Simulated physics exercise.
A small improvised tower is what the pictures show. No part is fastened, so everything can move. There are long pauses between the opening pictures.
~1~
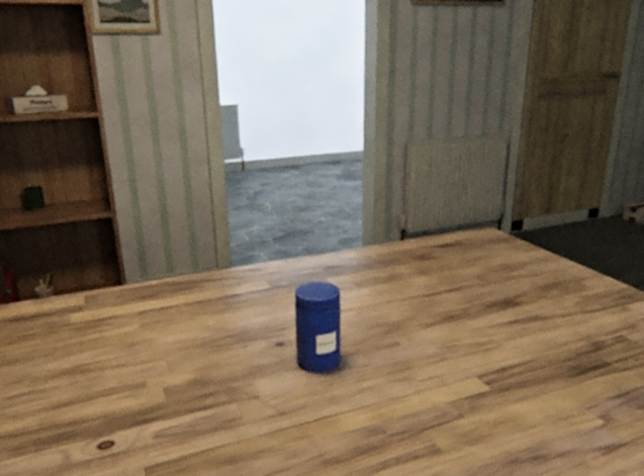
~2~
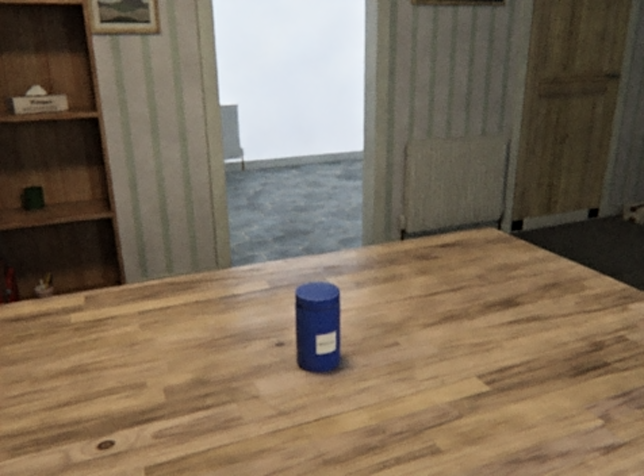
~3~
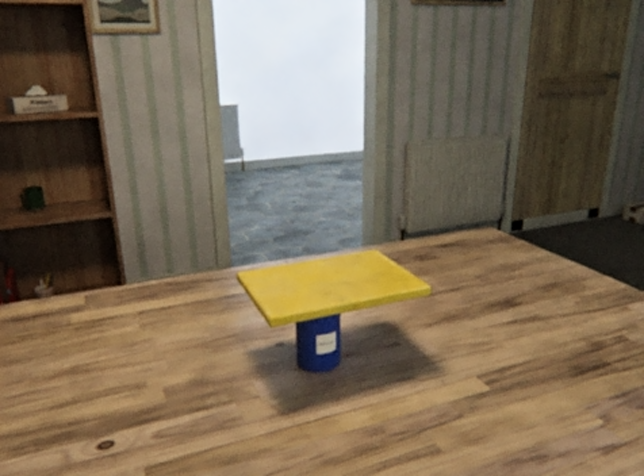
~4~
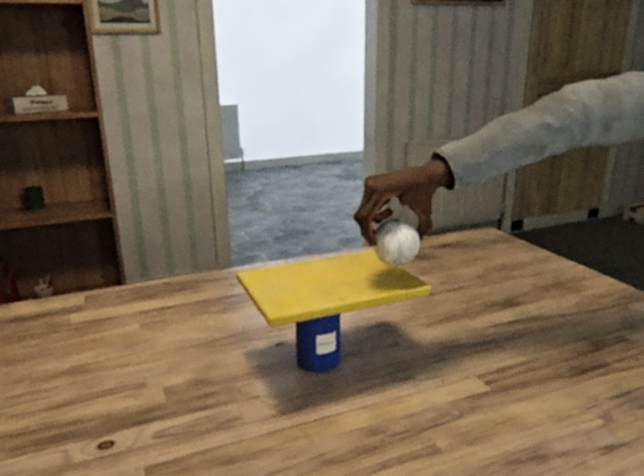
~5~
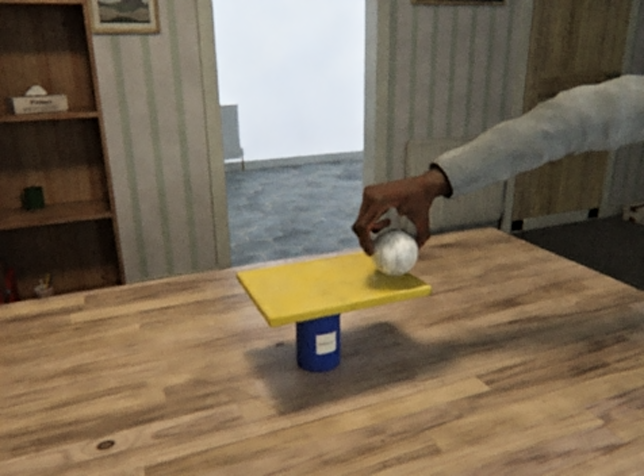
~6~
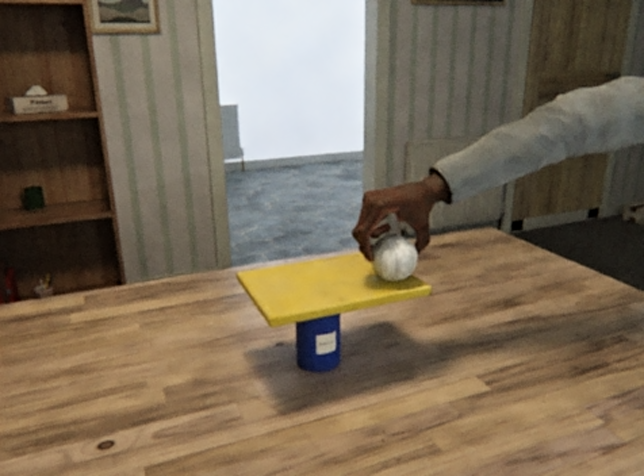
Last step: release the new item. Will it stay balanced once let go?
No.
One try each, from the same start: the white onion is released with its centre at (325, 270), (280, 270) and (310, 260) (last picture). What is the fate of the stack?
The stack remains standing the first time, remains standing the second time, and remains standing the third time.
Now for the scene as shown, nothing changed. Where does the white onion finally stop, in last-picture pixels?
The object winds up at approximately (424, 338).
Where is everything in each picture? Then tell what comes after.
In the first frame, the last thing is not in view yet.
In the second frame, the last thing is not in view yet.
In the third frame, the last thing is not in view yet; yellow lid (331, 283).
In the fourth frame, still above its spot; white onion (396, 243); yellow lid (331, 283).
In the fifth frame, still above its spot; white onion (394, 252); yellow lid (331, 283).
In the sixth frame, set down, still held; white onion (393, 258); yellow lid (331, 283).
Then, 0.30 s later than the last frame, white onion now fallen; yellow lid tilted by 48°.
Then, 0.40 s later than the last frame, yellow lid tilted by 74°.
When it is over, fallen, white onion; lying over in the stack, yellow lid; blue jar as before. End places, in pixels of the last picture, white onion near (424, 338). The stack gives way.
